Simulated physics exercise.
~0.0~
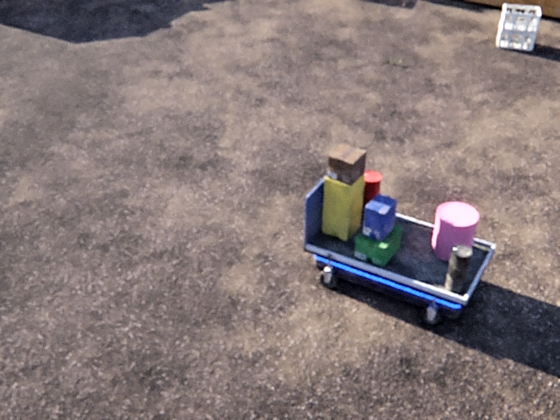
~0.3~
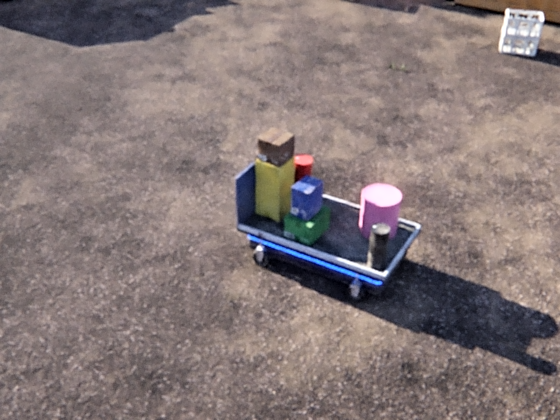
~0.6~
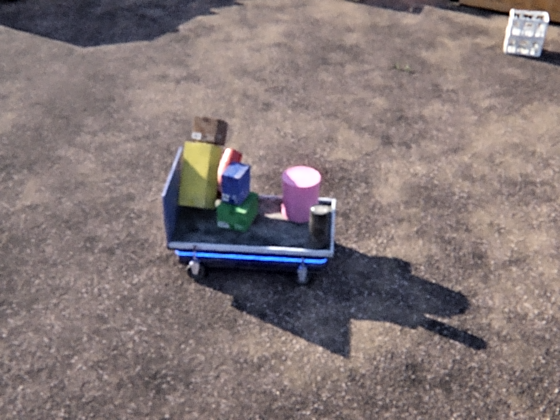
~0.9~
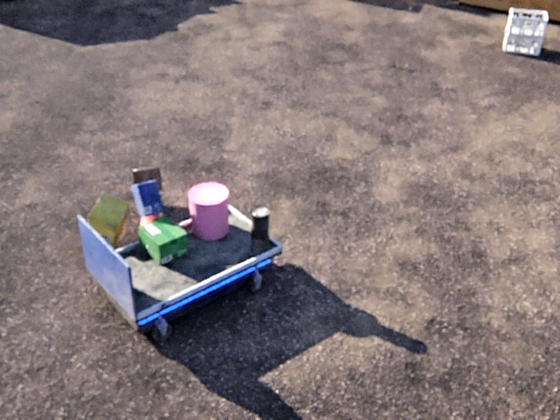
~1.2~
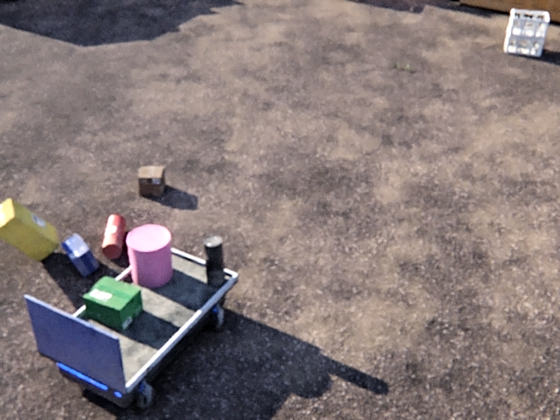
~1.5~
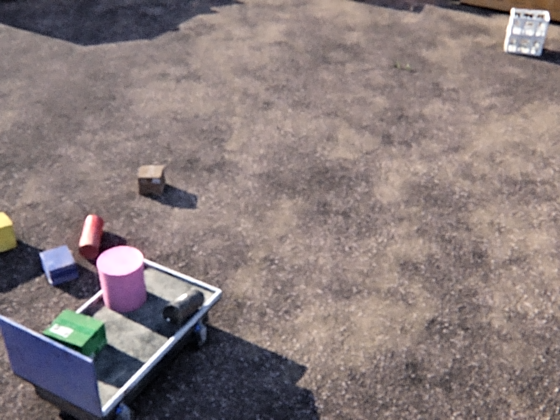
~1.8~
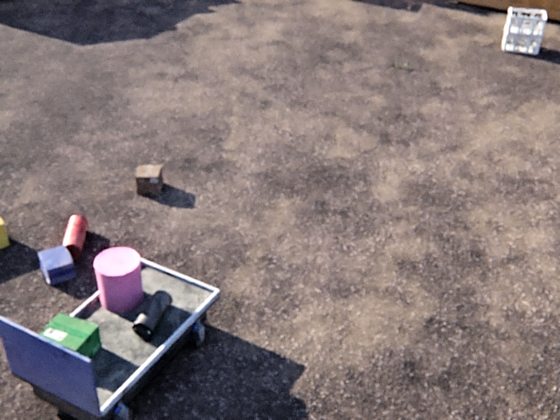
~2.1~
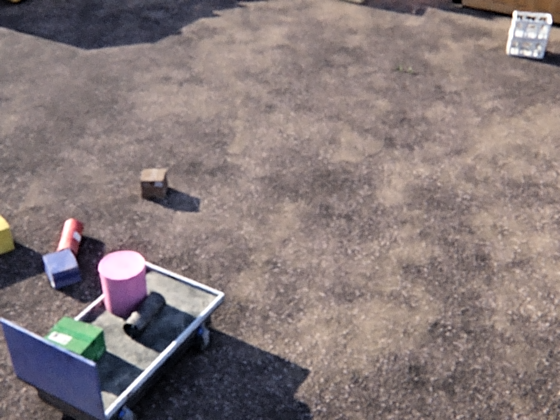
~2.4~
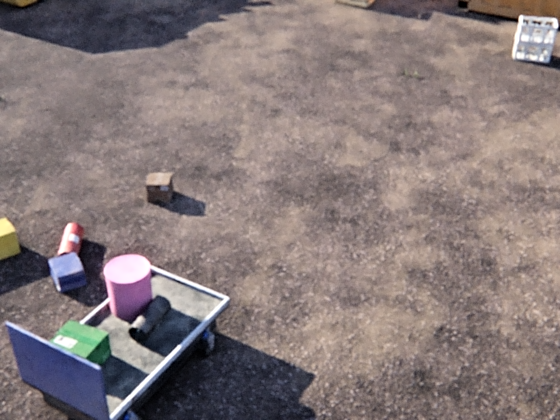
A loaded cart turns and stops, spilling four objects while a black canister topples aboard.
